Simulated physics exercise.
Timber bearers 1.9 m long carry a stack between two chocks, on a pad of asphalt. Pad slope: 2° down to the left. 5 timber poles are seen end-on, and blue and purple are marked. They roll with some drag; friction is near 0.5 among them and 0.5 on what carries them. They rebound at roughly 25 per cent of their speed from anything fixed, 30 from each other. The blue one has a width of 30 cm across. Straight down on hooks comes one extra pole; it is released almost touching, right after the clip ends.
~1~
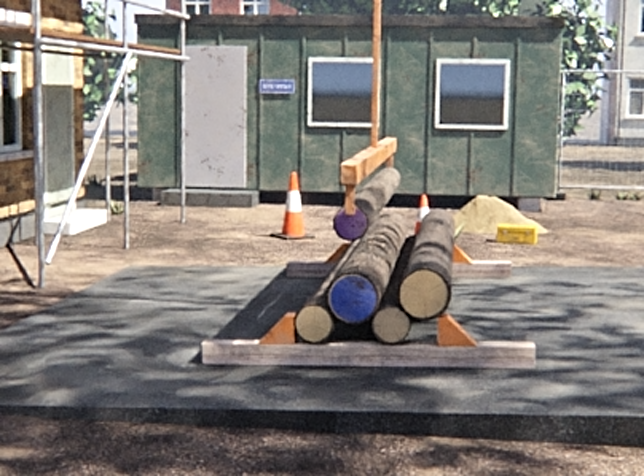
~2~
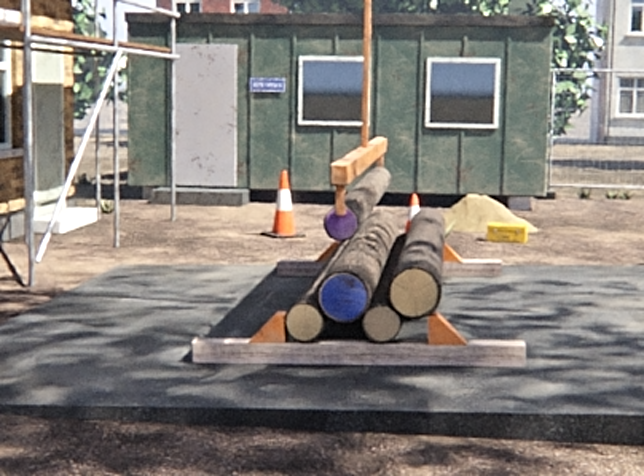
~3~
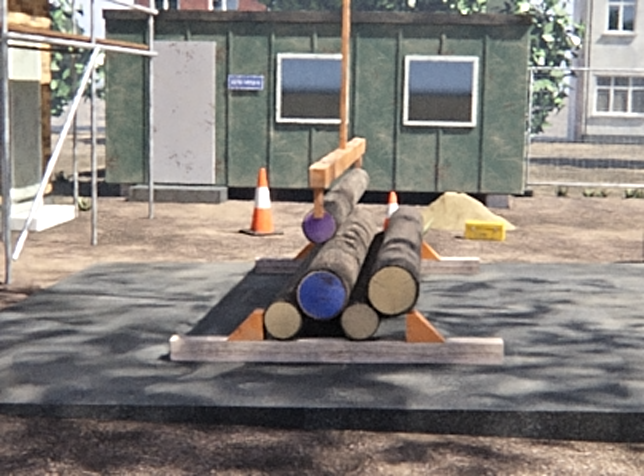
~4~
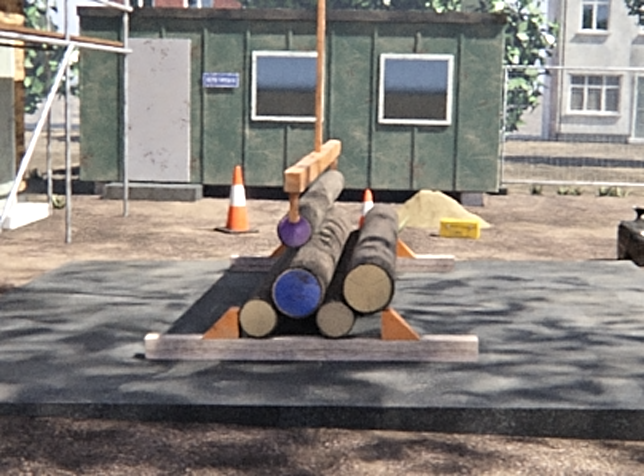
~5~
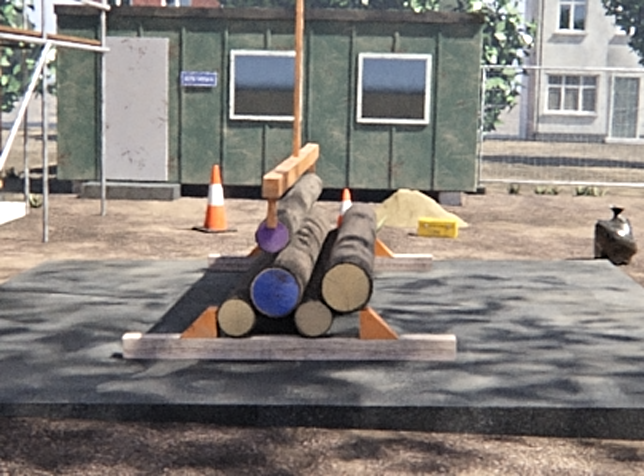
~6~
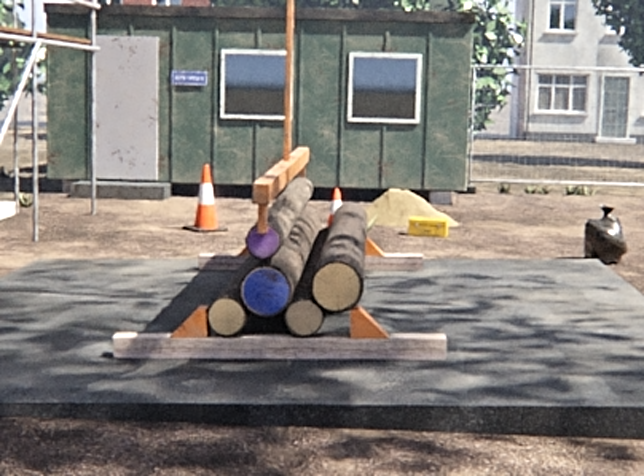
To begin with, a purple-ended log hangs from an orange beam above stacked logs, one blue-ended, before a green cabin. The hanging log sinks slowly and steadily while the view drifts right, bringing a dark, rounded object in at the right edge, and it ends close above the blue-ended log.
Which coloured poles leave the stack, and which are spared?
Once it settles, the blue one is kept back while the purple one tumbles away.
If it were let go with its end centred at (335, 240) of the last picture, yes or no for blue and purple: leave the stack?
Result: Blue stays within; purple stays within.
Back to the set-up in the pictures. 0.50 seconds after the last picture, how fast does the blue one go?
Speed: Around 0.0 m/s.
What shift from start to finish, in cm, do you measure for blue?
Result - blue: 0.
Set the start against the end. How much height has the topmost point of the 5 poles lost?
35 cm.
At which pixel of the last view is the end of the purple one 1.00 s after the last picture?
Roughly at (177, 297) in the last picture.
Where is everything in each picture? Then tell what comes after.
The first picture shows blue at (353, 299), purple at (351, 223); purple hangs on the hooks; 3 form the bottom row.
The second picture shows blue at (343, 298), purple at (341, 224); purple hangs on the hooks; lowered 1 cm.
The third picture shows blue at (322, 295), purple at (319, 226); purple hangs on the hooks; lowered 4 cm.
The fourth picture shows blue at (297, 293), purple at (294, 231); purple hangs on the hooks; lowered 7 cm.
The fifth picture shows blue at (275, 293), purple at (273, 236); purple hangs on the hooks; lowered 11 cm.
The sixth picture shows blue at (266, 292), purple at (263, 242); purple hangs on the hooks; lowered 14 cm.
Then, 0.50 s after the last picture, blue is up on others, 35 cm inside the left chock; purple is up on others, 25 cm inside the left chock, rolling left; 0 of 5 are outside the chocks.
Then, 1.00 s after the last picture, purple is beyond the left chock, rolling left; no change for blue; 1 of 5 is outside the chocks.
At rest (2.80 s after the last picture), blue is up on others, 35 cm inside the left chock; purple is beyond the left chock; 1 of 5 is outside the chocks.
